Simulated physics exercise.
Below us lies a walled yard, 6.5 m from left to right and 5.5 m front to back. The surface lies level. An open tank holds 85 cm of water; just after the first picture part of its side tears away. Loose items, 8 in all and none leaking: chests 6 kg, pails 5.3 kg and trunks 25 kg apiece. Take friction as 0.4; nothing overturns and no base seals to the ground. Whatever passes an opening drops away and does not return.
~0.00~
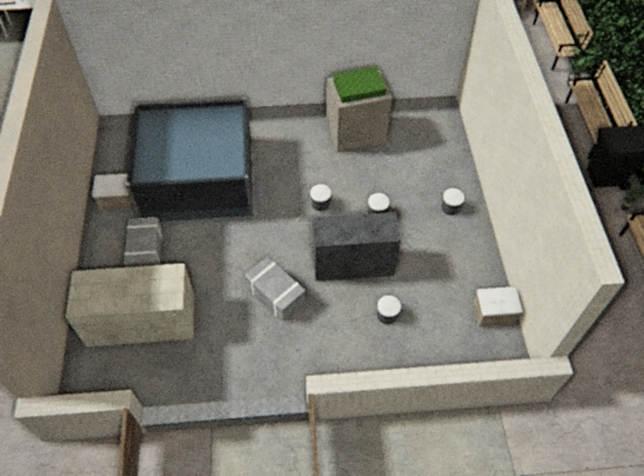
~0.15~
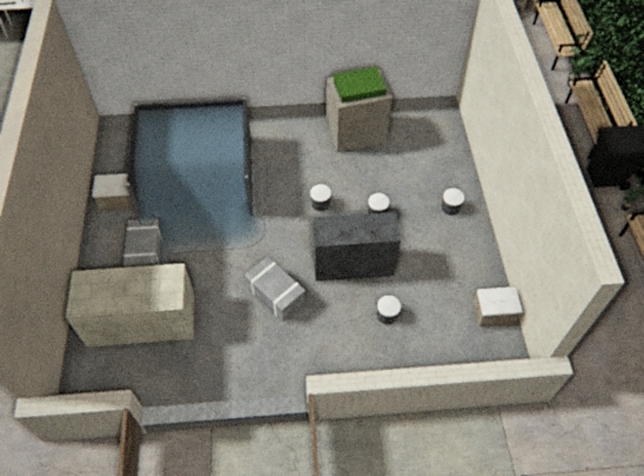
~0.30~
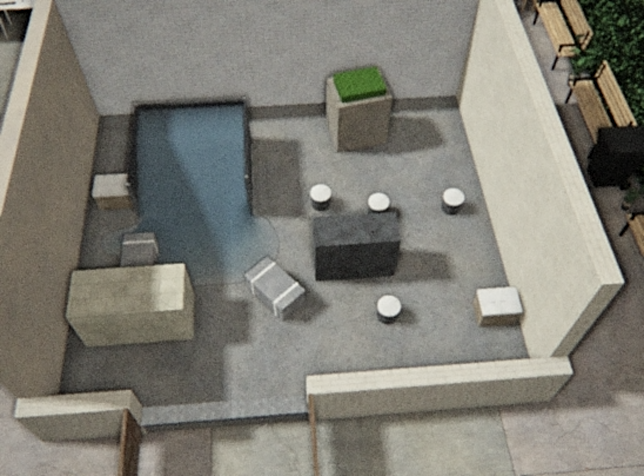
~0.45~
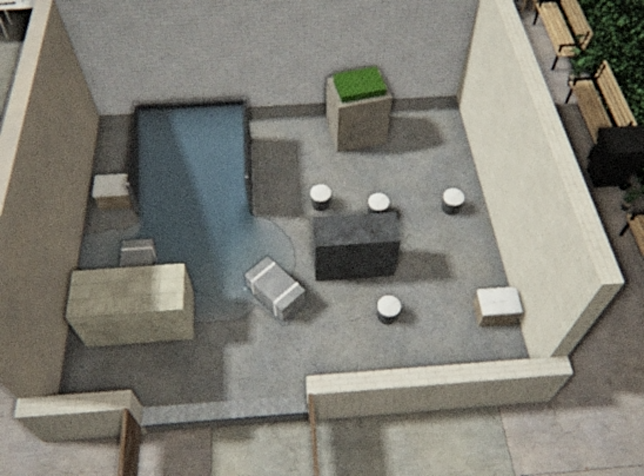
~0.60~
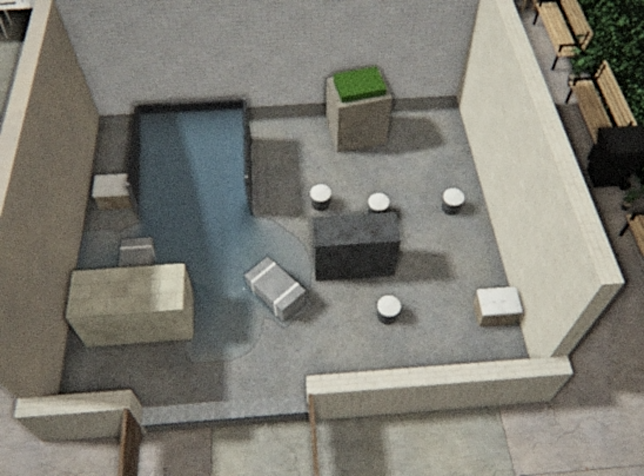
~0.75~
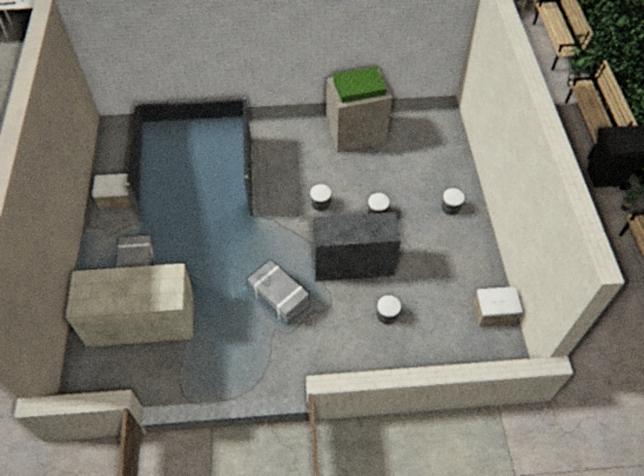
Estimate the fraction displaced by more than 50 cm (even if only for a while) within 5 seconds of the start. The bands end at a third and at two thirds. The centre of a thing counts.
That comes to at least two thirds.
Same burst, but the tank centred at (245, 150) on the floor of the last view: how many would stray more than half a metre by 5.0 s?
Then 6.
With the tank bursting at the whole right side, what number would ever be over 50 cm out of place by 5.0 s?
Then 4.
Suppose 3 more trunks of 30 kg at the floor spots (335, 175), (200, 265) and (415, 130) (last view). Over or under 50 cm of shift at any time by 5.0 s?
In turn: Short of it, past it, short of it.
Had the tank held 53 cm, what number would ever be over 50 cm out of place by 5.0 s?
In that case 5 of them.
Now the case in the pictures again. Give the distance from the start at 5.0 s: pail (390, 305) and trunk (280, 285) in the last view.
In that order: 100 cm, 350 cm.
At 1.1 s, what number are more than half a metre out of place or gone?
I count 2.
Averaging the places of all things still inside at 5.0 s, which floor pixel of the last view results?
Near (333, 189).
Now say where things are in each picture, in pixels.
The first frame shows a trunk at (141, 240) rests on the ground; a trunk at (275, 283) rests on the ground; water covers 2.9 m2; 0 of 8 have shifted.
The second frame shows a trunk at (141, 241), on the bottom, 3 cm from its start; a trunk at (275, 283), on the bottom; 3.9 m2 under water; 0 of 8 have shifted.
The third frame shows a trunk at (137, 256), on the bottom, 29 cm from its start; a trunk at (275, 283), on the bottom; 5.4 m2 under water; 1 of 8 have shifted.
The fourth frame shows a trunk at (135, 262), on the bottom, 40 cm from its start; a trunk at (275, 283) rests on the ground; water covers 7.0 m2; 1 of 8 have shifted.
The fifth frame shows a trunk at (135, 261), on the bottom, 40 cm from its start; a trunk at (275, 283), on the bottom; water covers 8.5 m2; 1 of 8 have shifted.
The sixth frame shows a trunk at (132, 259) floats, 41 cm from its start; a trunk at (278, 286), on the bottom, 8 cm from its start; water covers 9.6 m2; 2 of 8 have shifted.
After 1.1 s 2 of 8 are over 50 cm from their spots; 1 afloat.
After 2.2 s 3 of 8 are over 50 cm from their spots; 2 afloat.
After 3.5 s 5 of 8 are over 50 cm from their spots; 3 afloat.
After 5.0 s 6 of 8 are over 50 cm from their spots, and 6 have been at some point; 4 afloat.
